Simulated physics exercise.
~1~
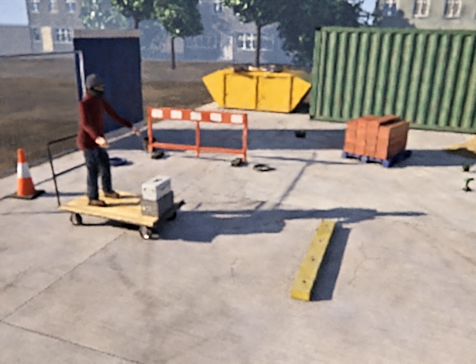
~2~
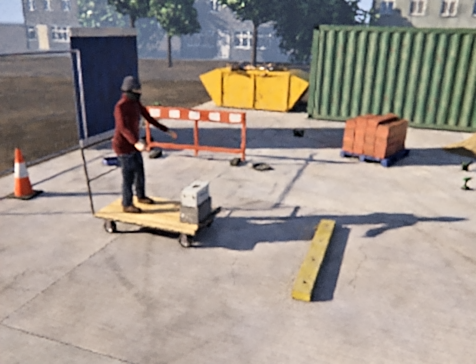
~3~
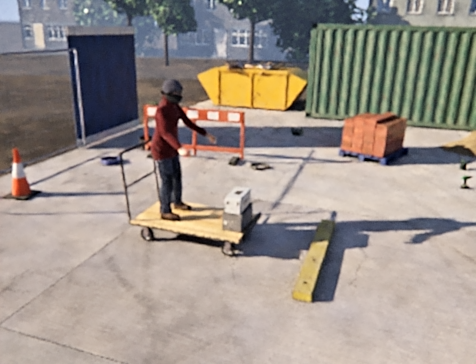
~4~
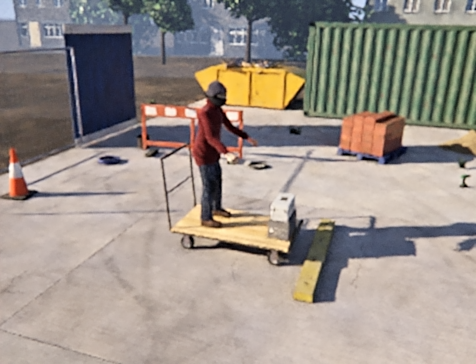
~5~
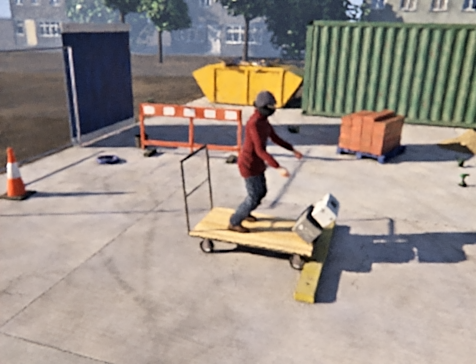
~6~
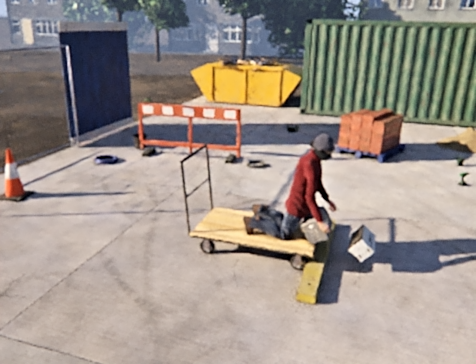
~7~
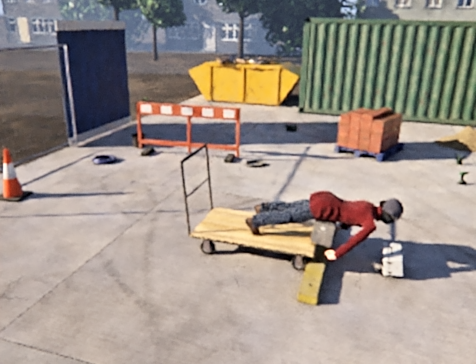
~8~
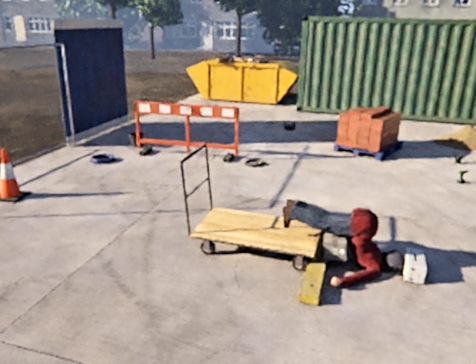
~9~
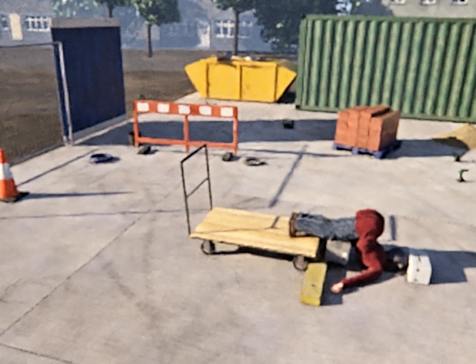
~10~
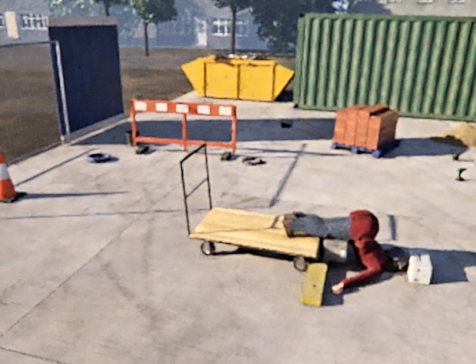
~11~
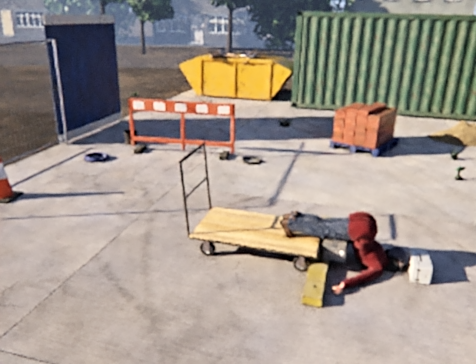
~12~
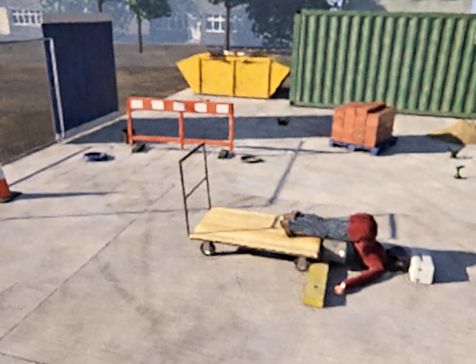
A platform trolley carrying a standing person in a red top and two small boxes rolls right across a concrete yard and stops against a yellow beam; the boxes tumble off the front, and the person pitches forward, ending face down with legs on the deck's edge.
